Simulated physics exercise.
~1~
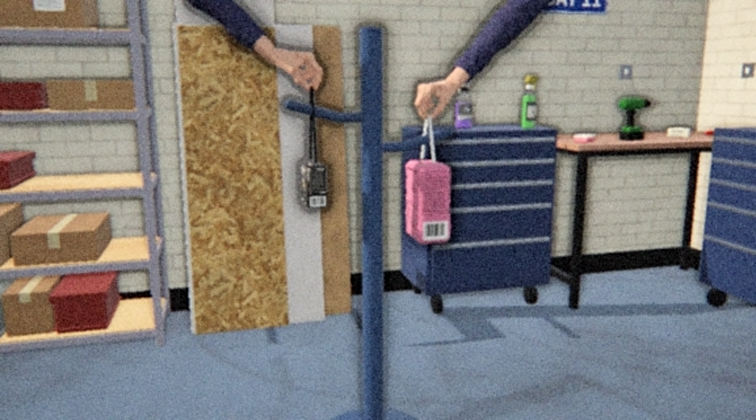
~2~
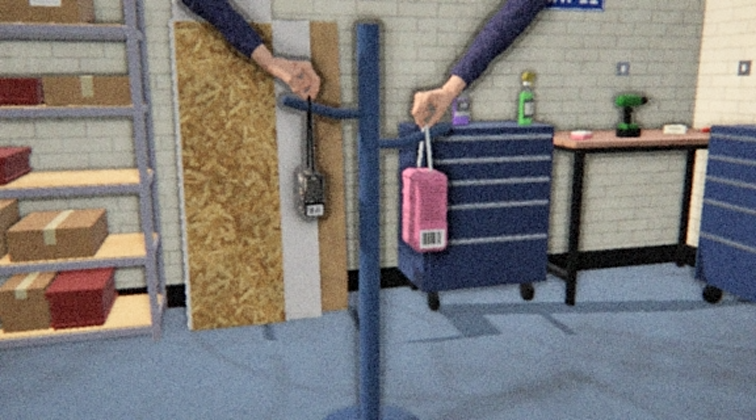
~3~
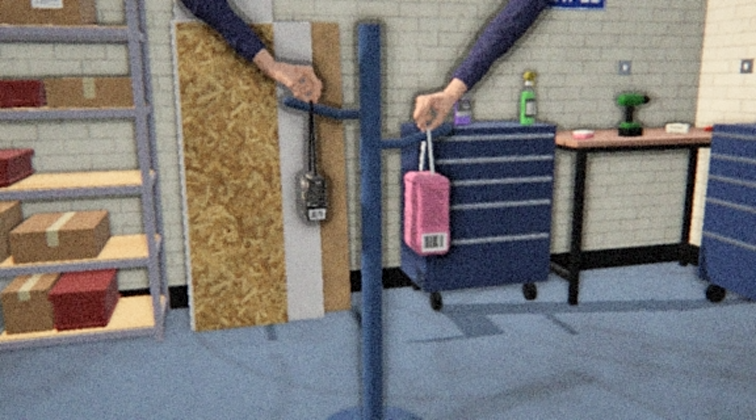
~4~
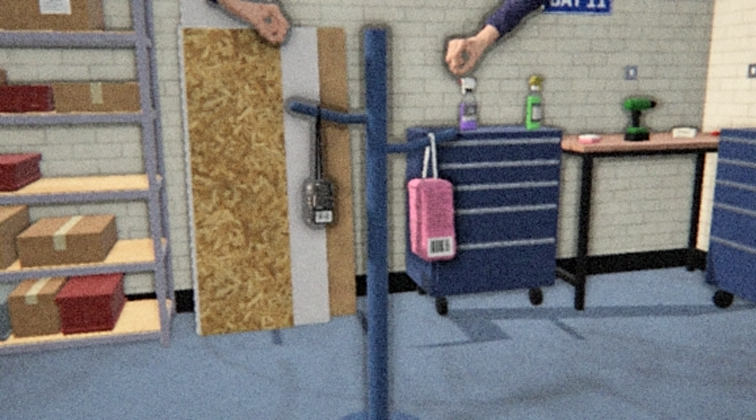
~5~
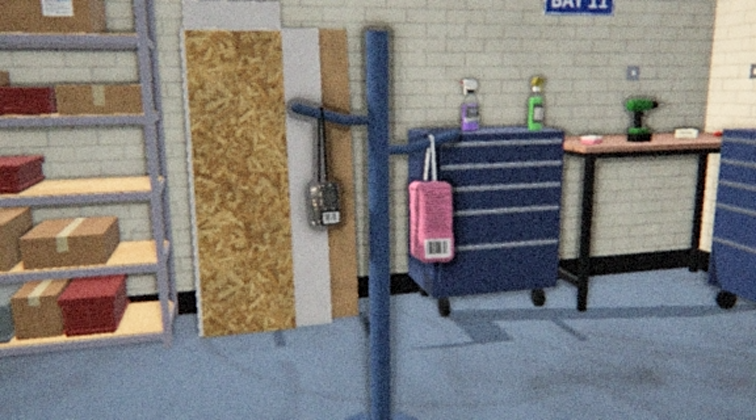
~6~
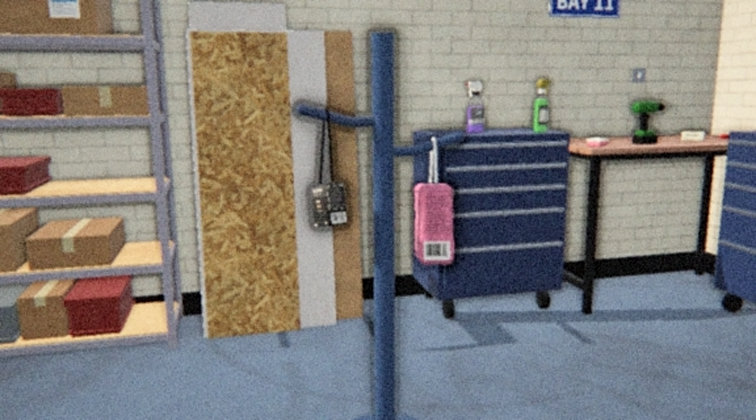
We see two hands lower a black pouch and a pink sack by their loops onto the left and right pegs of a blue coat stand, then let go and withdraw. Both items stay hanging, the black pouch turning slightly.
